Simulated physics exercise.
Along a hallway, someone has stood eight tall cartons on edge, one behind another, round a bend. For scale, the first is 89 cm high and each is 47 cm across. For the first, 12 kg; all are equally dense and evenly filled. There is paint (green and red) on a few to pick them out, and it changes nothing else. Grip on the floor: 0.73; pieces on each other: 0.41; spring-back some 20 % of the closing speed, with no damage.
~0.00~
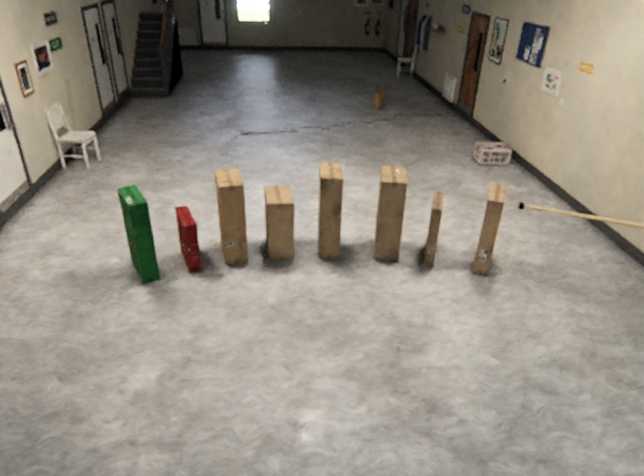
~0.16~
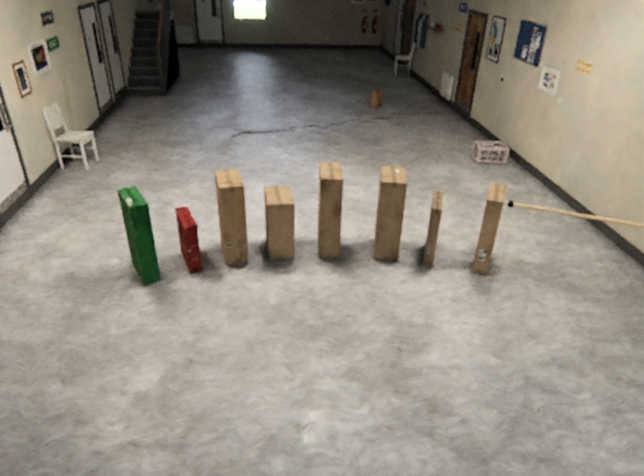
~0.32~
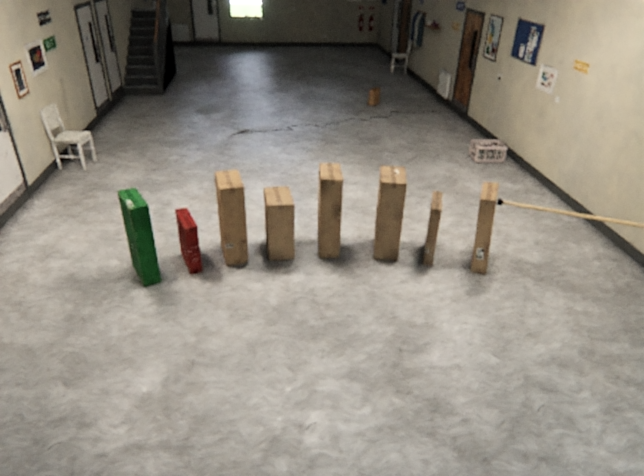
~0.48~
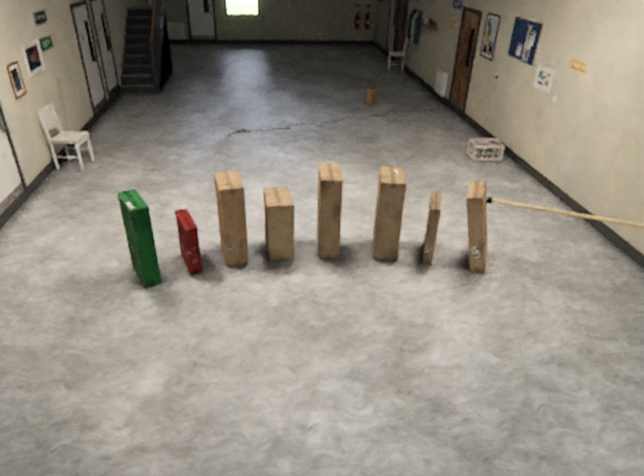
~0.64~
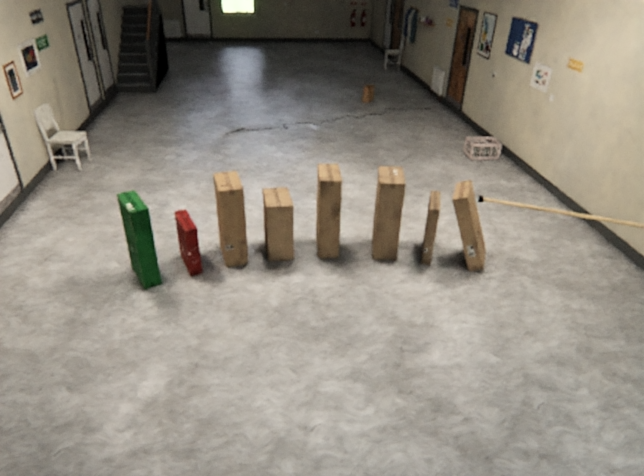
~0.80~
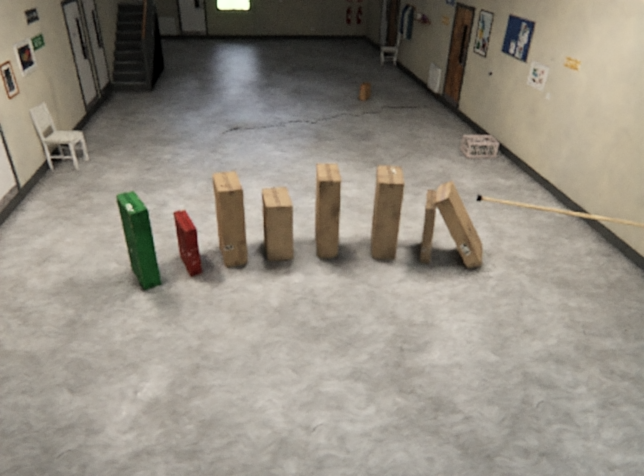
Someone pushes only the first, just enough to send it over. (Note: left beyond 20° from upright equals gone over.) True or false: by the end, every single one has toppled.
True.
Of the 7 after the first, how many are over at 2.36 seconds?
I make it 3 by that time.
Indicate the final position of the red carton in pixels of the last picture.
In the final image its middle is around (166, 264).
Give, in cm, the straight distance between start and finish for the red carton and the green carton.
Result: Red at 30 cm, green at 70 cm.
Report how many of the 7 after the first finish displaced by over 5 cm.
7 have shifted.
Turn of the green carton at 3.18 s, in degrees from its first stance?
Angle from initial pose, roughly 0 deg - estimate.
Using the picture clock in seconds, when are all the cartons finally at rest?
4.0 s, roughly.
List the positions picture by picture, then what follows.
In the first picture (each place is the centre of the face we see best; the camera moves round a little), pole end (522, 207) 15 cm from the first carton; green carton (145, 245); red carton (193, 249); the others all in place.
In the second picture, pole end (511, 205) 55 mm from the first carton; green carton (146, 246).
In the third picture, pole end (500, 203) pushing; green carton (146, 248); the others all in place.
In the fourth picture, pole end (490, 202) pushing; green carton (147, 249); the others all in place.
In the fifth picture, pole end (481, 200) stopped; green carton (147, 251); the others all in place.
In the sixth picture, pole end (480, 200) stopped; green carton (146, 252); red carton (193, 254); the others all in place.
By 1.26 s, 1 of the 7 other cartons over.
By 2.36 s, 3 of the 7 other cartons over.
By 3.18 s, 6 of the 7 other cartons over; red carton tilted 26°.
By 3.70 s, 7 of the 7 other cartons over; red carton tilted 73°; green carton tilted 71°.
When it is over (4.2 s), 7 of the 7 other cartons over; green carton lying flat; red carton lying flat. Not one is left standing. In pixels of the last frame, middles, green carton near (85, 284), red carton near (166, 264).
